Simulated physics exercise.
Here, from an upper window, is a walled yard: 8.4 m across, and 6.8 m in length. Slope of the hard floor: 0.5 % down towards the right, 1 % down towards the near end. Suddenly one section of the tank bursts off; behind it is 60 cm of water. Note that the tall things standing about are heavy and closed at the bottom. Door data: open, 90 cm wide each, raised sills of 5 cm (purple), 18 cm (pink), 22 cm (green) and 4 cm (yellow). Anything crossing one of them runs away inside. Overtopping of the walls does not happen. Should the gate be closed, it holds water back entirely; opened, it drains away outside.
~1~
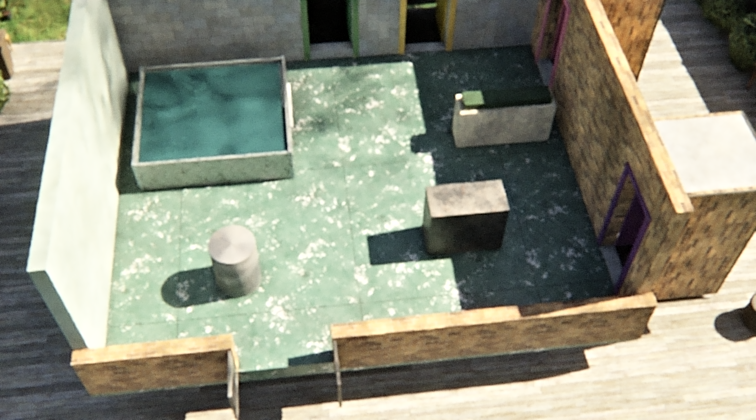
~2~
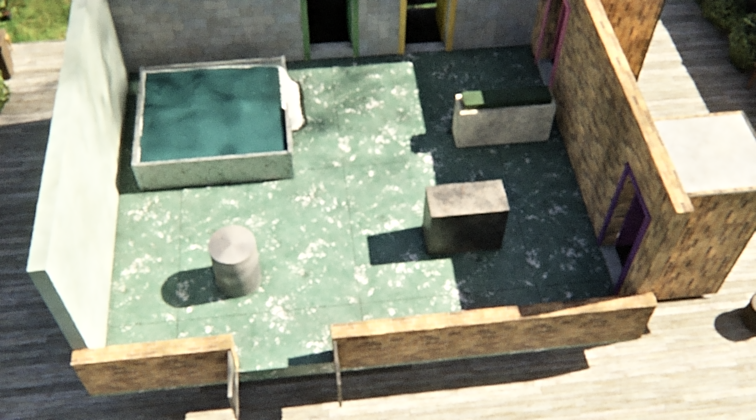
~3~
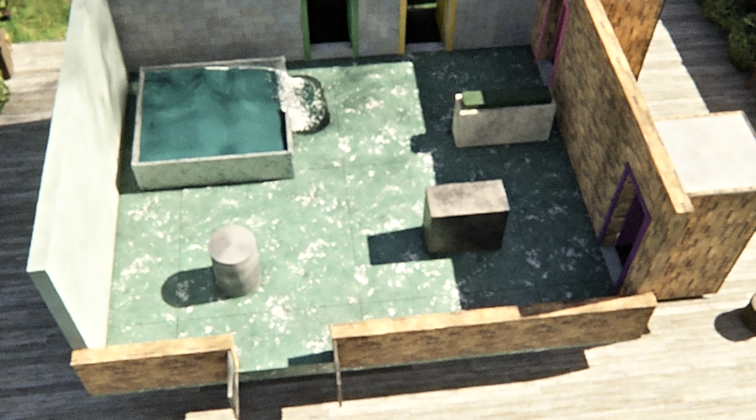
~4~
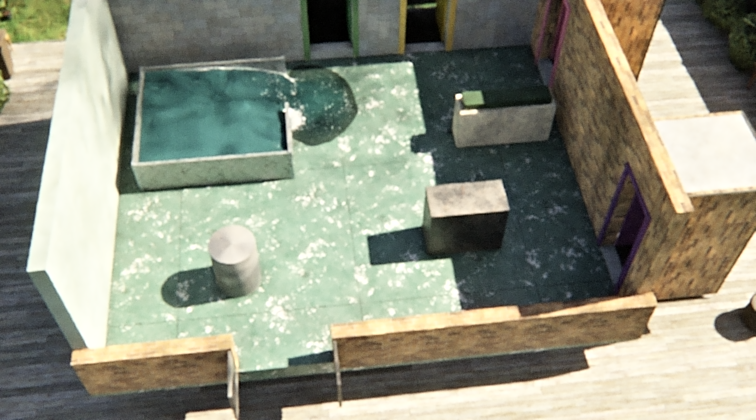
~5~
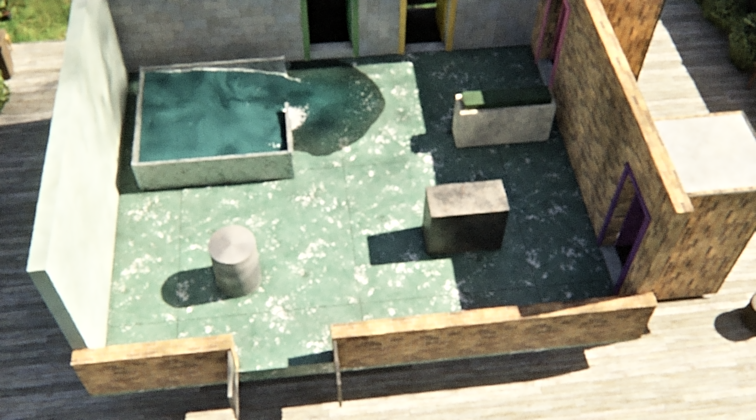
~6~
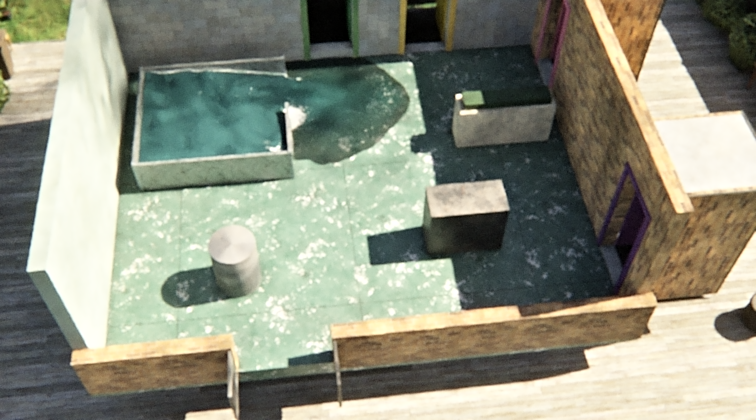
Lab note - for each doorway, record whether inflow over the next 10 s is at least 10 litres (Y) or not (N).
One by one: At the purple door the amount will overshoot the limit, at the pink door the amount will overshoot the limit, at the green door the amount will not overshoot the limit, at the yellow door the amount will overshoot the limit.
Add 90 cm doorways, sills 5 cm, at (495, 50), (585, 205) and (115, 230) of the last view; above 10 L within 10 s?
In that order: Over, below, under.
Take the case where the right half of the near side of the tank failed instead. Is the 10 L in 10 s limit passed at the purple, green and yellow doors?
Then purple exceeds it, green does not exceed it, yellow does not exceed it.
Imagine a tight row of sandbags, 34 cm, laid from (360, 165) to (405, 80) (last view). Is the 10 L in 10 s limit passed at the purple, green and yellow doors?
Result - purple: No, not exceeded, green: Yes, exceeded, yellow: Yes, exceeded.
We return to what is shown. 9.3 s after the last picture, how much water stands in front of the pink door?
The depth there is around 14.5 cm.
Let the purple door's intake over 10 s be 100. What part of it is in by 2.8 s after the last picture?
By then it's near 0% of the total.
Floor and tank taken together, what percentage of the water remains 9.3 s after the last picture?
Roughly 88 percent.
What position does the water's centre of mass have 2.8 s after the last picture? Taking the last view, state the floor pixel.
At roughly (319, 121).
Then, 0.7 s after the last picture water covers 25 % of the floor and is deepest (39 cm) near (291, 96); purple door not reached, pink door not reached, green door 19 cm at the sill, 0 L in, yellow door 8 cm at the sill, 0 L in.
Then, 1.5 s after the last picture water covers 30 % of the floor and is deepest (34 cm) near (291, 102); purple door not reached, pink door 18 cm at the sill, 0 L in, green door 20 cm at the sill, 1 L in, yellow door 11 cm at the sill, 11 L in.
Then, 2.8 s after the last picture water covers 40 % of the floor and is deepest (40 cm) near (530, 117); purple door not reached, pink door 33 cm at the sill, 59 L in, green door 16 cm at the sill, 3 L in, yellow door 9 cm at the sill, 38 L in.
Then, 5.3 s after the last picture water covers 50 % of the floor and is deepest (26 cm) near (437, 73); purple door 7 cm at the sill, 16 L in, pink door 22 cm at the sill, 153 L in, green door 11 cm at the sill, 3 L in, yellow door 12 cm at the sill, 63 L in.
Then, 9.3 s after the last picture water covers 80 % of the floor and is deepest (17 cm) near (503, 119); purple door 10 cm at the sill, 70 L in, pink door 14 cm at the sill, 168 L in, green door 6 cm at the sill, 3 L in, yellow door 13 cm at the sill, 238 L in.
